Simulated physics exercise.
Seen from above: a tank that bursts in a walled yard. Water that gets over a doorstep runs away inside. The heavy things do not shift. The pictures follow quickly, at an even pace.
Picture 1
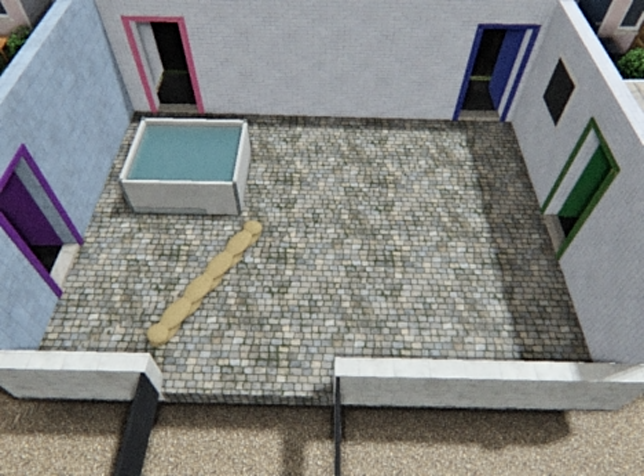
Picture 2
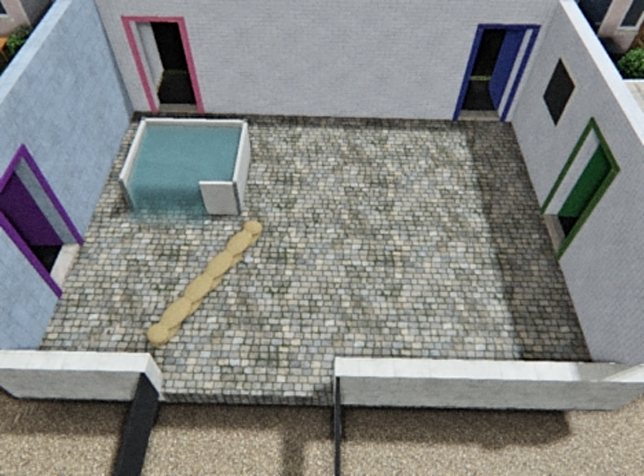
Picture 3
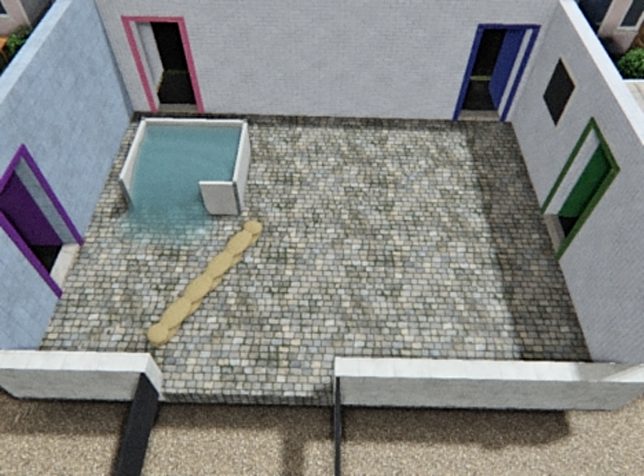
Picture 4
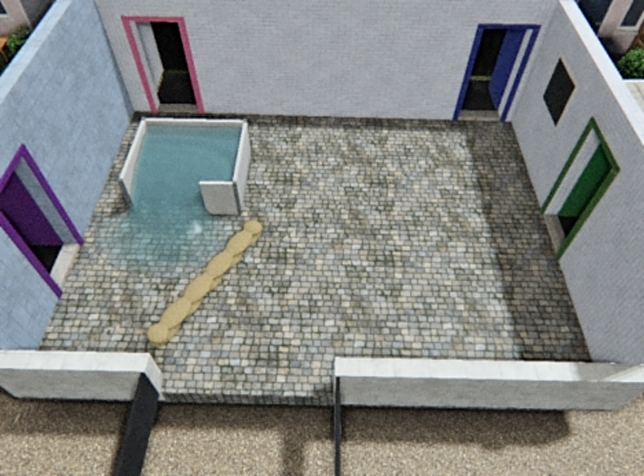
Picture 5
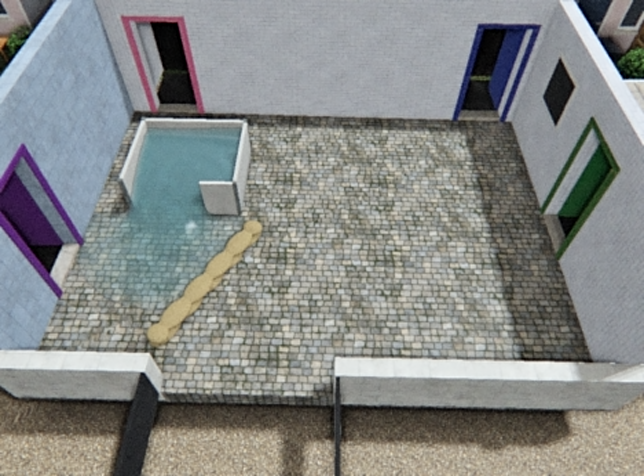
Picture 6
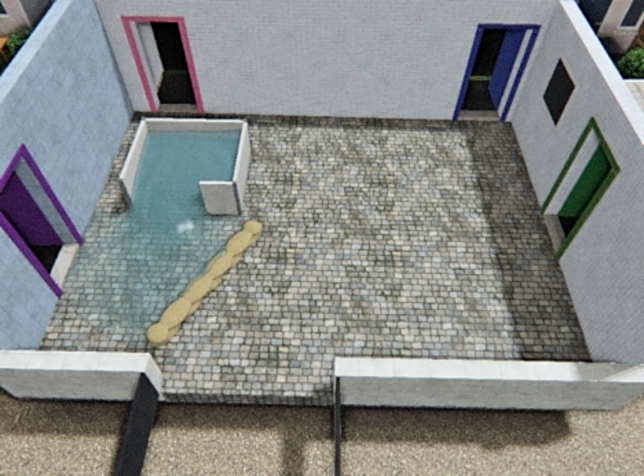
Water burst through the front of a white-walled tank in a paved yard and spread toward the viewer, fanning out over the stones between the purple door and a diagonal line of tan sandbags.
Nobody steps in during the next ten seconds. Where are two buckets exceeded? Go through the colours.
In the end: The blue door holds within the limit; the green door holds within the limit; the pink door floods; the purple door floods.
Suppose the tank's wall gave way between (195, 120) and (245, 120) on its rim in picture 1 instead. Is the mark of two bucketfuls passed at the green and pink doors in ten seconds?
One by one: Green door goes over; pink door floods.
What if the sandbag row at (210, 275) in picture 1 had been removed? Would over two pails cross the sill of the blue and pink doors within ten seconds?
One by one: The blue one is under; the pink one holds.
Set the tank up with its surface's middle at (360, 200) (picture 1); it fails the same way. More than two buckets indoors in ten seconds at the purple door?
In short: The purple door lets less in.
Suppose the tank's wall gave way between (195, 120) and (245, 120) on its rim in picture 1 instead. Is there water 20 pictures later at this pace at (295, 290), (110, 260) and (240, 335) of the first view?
As listed: Dry, flooded, no water.
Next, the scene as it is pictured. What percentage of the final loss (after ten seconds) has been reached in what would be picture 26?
Some 40 per cent.
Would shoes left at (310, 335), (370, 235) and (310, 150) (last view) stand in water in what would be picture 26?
As listed: Awash, not flooded, dry.
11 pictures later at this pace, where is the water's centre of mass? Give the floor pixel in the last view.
Roughly at (153, 253).
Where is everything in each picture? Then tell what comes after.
In the first frame, the water tank at (187, 153) is whole and still.
In the second frame, the front is at (208, 222), out from the gap at (168, 200).
In the third frame, the front is at (120, 235), out from the gap at (169, 202).
In the fourth frame, water pours out at (169, 203) and has run to (174, 275).
In the fifth frame, water pours out at (169, 203) and has run to (163, 304).
In the sixth frame, the front is at (126, 339), out from the gap at (169, 203).
A moment on, water covers 15 % of the floor; the blue door not reached, the green door not reached, the pink door not reached, the purple door under two buckets in.
Next, water covers 20 % of the floor; the blue door not reached, the green door not reached, the pink door not reached, the purple door over two buckets in.
Then, water covers 30 % of the floor; the blue door not reached, the green door not reached, the pink door not reached, the purple door far over two buckets in.
Later, water covers 55 % of the floor; the blue door not reached, the green door not reached, the pink door under two buckets in, the purple door far over two buckets in.
In the end, water covers 65 % of the floor; the blue door wet at the sill, nothing in, the green door wet at the sill, nothing in, the pink door over two buckets in, the purple door far over two buckets in.
